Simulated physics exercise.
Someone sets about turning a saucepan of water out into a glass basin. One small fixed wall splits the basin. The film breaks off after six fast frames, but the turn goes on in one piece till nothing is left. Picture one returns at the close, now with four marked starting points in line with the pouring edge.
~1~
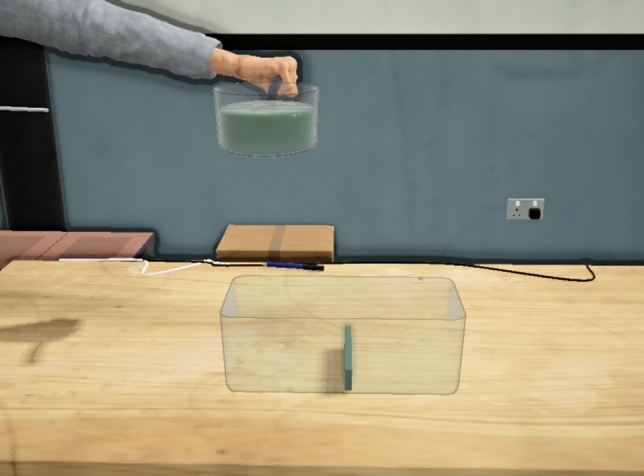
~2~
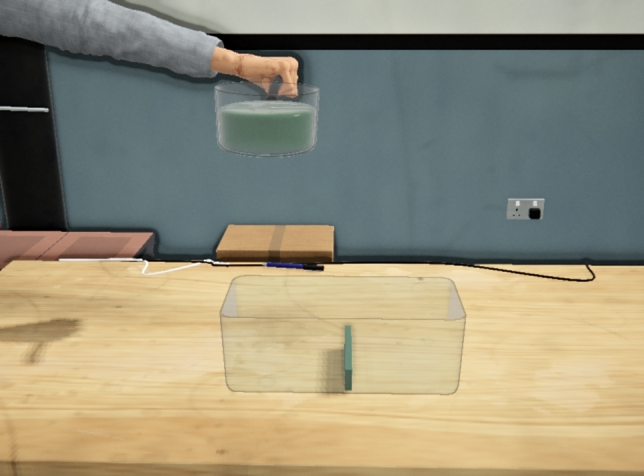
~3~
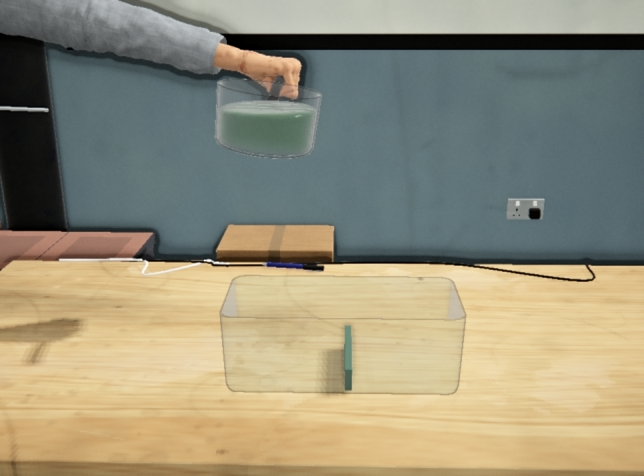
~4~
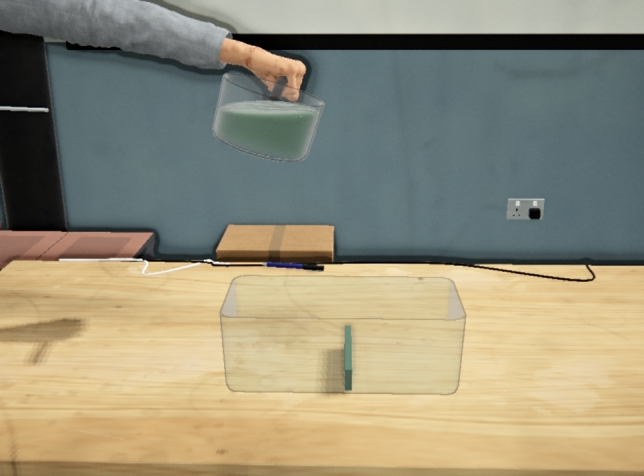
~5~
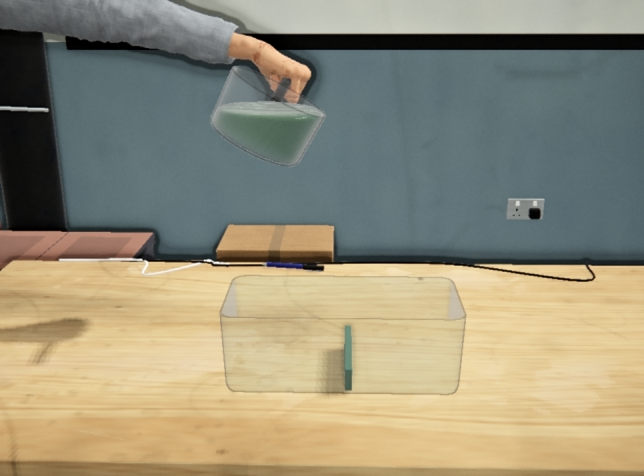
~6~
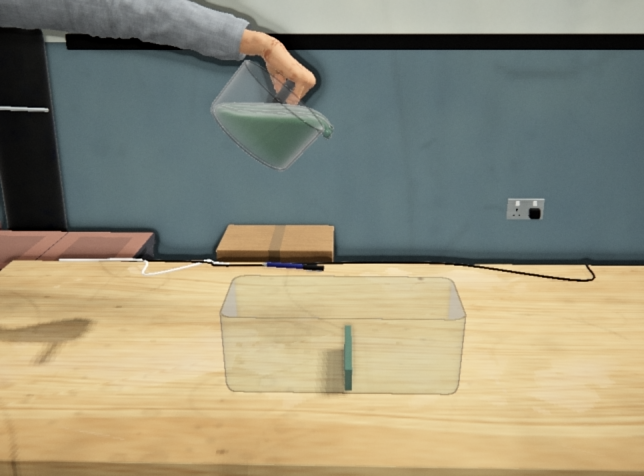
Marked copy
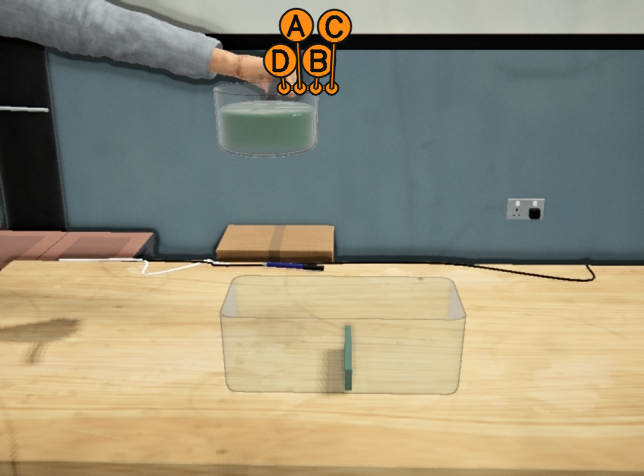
A hand tilts a clear container of greenish water rightward above a glass basin until water crosses its lip.
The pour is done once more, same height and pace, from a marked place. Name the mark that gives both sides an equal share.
Choose D.
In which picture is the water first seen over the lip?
In picture 6.
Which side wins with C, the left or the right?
More ends on the right.
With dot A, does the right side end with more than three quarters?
No, it does not.
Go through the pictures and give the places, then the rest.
In the first frame, upright, lip at (316, 88); basin from (226, 388) to (458, 391); top of the wall at (348, 346); nothing has left yet.
In the second frame, upright, lip at (317, 89); nothing has left yet.
In the third frame, tipped about 7°, lip at (319, 94); nothing has left yet.
In the fourth frame, tipped about 16°, lip at (322, 103); nothing has left yet.
In the fifth frame, tipped about 28°, lip at (324, 114); nothing has left yet.
In the sixth frame, tipped about 41°, lip at (323, 128); water is over the lip, down to (326, 136).
On the marked copy, A at (299, 88); B at (315, 88); C at (331, 88); D at (284, 88).
Choosing A, about 35 % ends left of the wall and 62 % right of it; 3 % is lost outside.
Choosing B, about 27 % ends left of the wall and 71 % right of it.
Choosing C, about 13 % ends left of the wall and 84 % right of it; 3 % is lost outside.
Choosing D, about 49 % ends left of the wall and 49 % right of it.
